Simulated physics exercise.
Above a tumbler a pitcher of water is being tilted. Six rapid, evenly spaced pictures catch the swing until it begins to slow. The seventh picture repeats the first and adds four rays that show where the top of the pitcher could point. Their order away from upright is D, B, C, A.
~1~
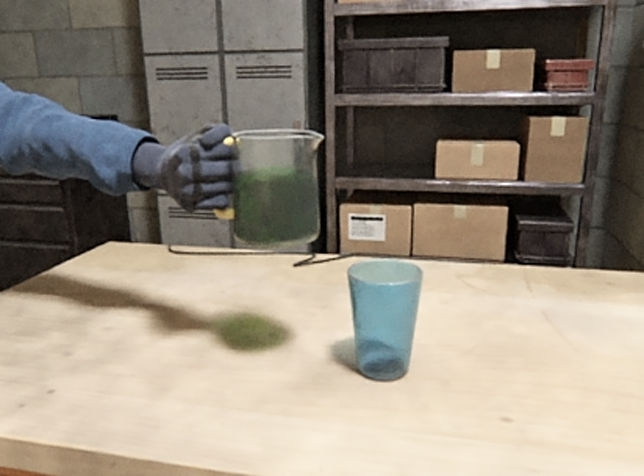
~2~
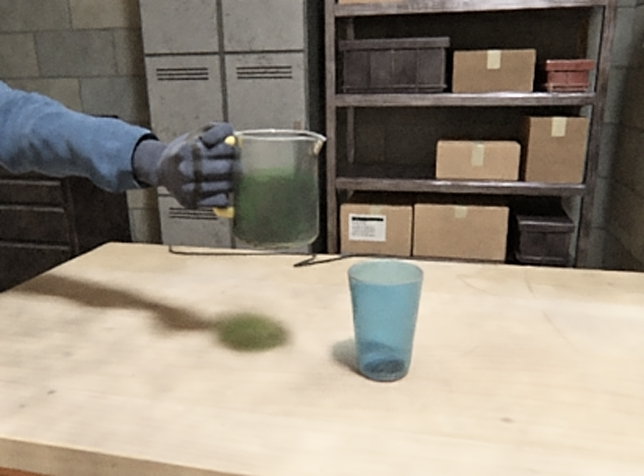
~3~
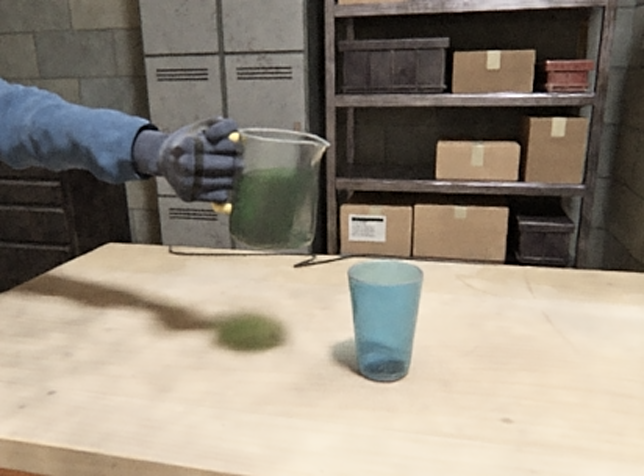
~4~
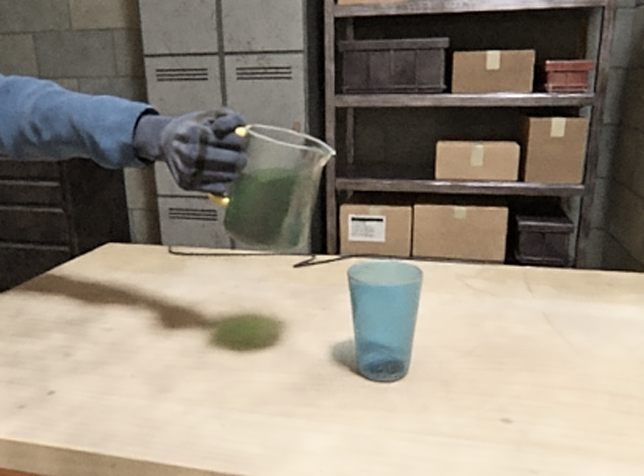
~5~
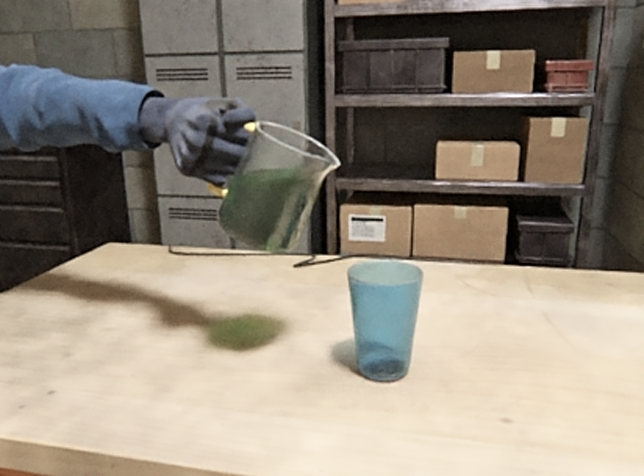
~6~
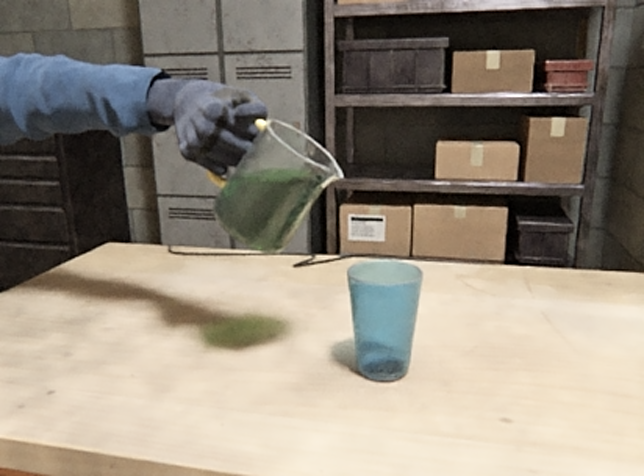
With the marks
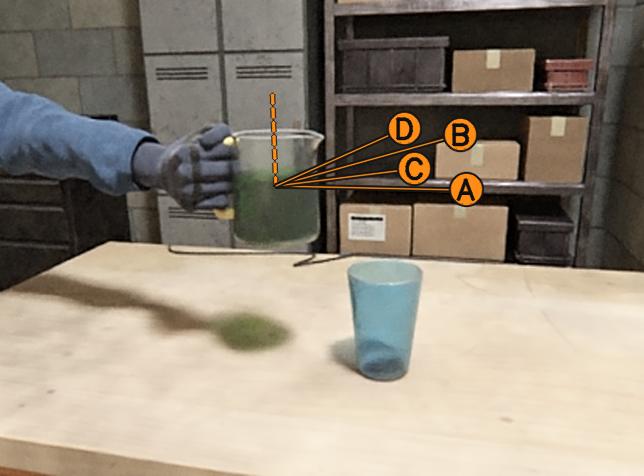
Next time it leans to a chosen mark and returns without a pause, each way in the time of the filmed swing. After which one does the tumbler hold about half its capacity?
Use mark B.
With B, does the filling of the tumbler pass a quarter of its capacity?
Yes.
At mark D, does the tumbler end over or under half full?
Under half.
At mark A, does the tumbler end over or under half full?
Over half.
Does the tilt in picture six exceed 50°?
No, it does not.
In orange, A at (449, 189); B at (444, 139); C at (398, 170); D at (388, 135).
Choosing A, the tumbler ends with about 83 % of what it can hold.
Choosing B, the tumbler ends with about 50 % of what it can hold.
Choosing C, the tumbler ends with about 67 % of what it can hold.
Choosing D, the tumbler ends with about 32 % of what it can hold.
